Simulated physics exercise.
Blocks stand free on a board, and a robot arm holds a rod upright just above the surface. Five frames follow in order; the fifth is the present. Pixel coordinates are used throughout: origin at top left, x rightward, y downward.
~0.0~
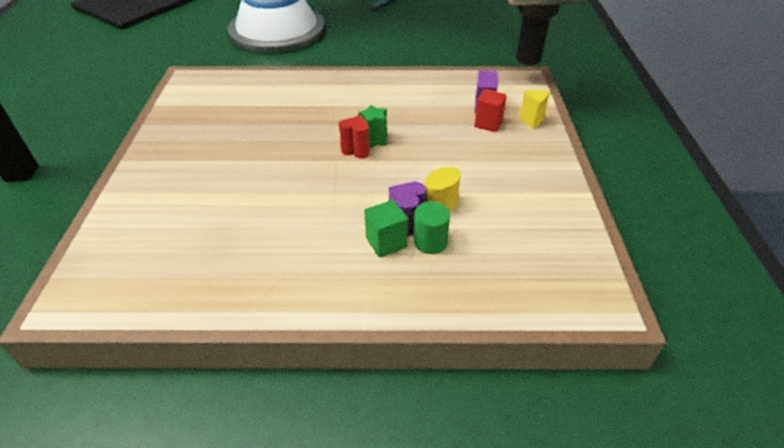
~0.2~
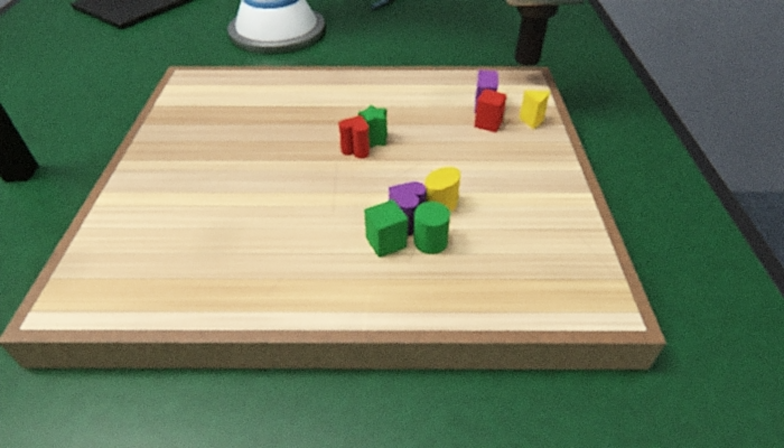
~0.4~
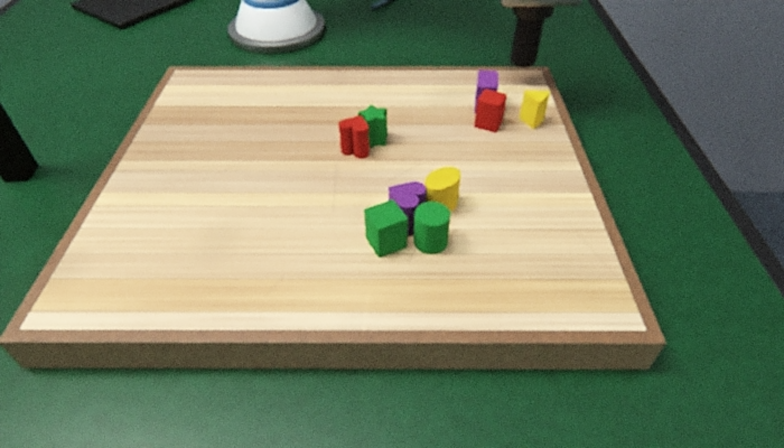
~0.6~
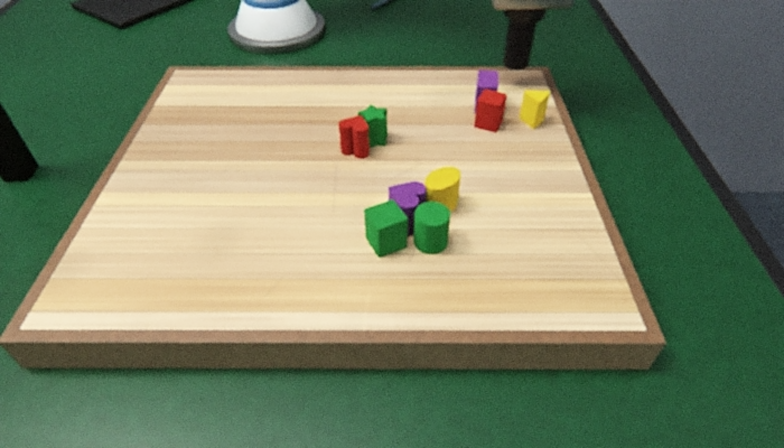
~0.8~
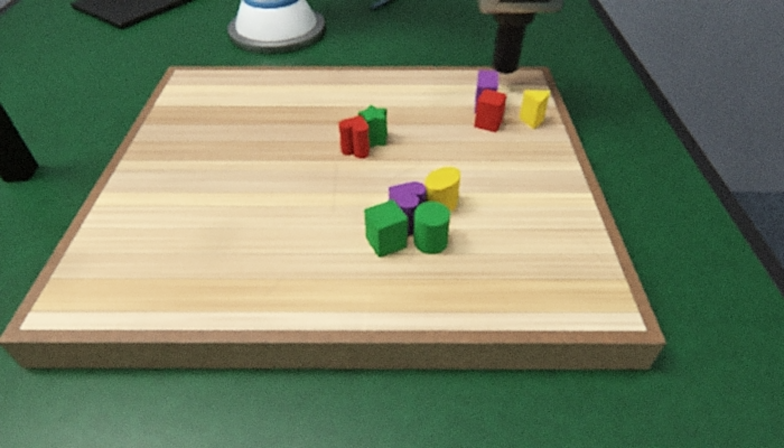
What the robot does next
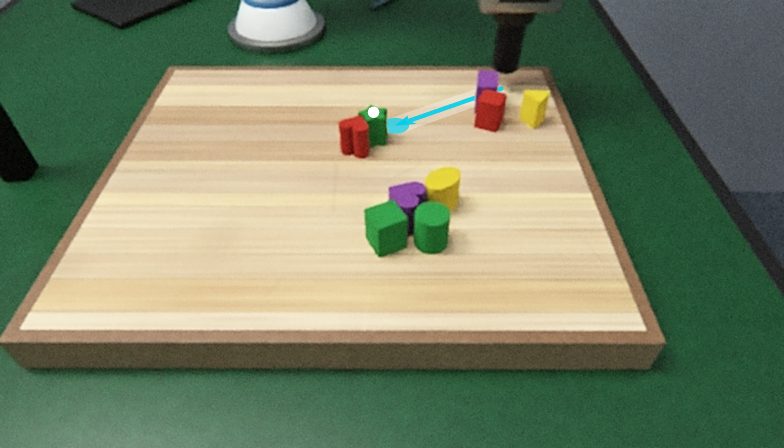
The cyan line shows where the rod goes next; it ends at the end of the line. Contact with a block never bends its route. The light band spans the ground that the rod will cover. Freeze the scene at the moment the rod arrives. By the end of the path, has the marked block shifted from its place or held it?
The marked block does not move.
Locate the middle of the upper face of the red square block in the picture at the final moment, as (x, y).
Expect it around (492, 106).
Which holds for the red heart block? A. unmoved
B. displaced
A - unmoved.
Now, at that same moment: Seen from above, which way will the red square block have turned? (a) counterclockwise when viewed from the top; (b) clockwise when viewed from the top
Answer: A.
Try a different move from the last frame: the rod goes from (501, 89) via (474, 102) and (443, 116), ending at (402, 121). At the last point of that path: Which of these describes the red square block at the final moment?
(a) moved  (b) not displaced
a
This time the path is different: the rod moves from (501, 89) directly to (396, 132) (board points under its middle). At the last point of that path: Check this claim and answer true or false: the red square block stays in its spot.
It is false.
The line goes straight from (501, 89) to (395, 126); the dot is on the green star-shaped block.
What follows on the original path. One third of the way, rod (470, 80); purple rectangle (473, 90), turned 20° anticlockwise; red square block (492, 104), turned 35° anticlockwise.
Two thirds of the way, rod (434, 92); purple rectangle (467, 95), turned 40° anticlockwise; red square block (492, 106), turned 55° anticlockwise.
At the end, rod (395, 105); red heart block unmoved; green star-shaped block unmoved; purple rectangle (467, 95), turned 40° anticlockwise; red square block (492, 106), turned 55° anticlockwise.
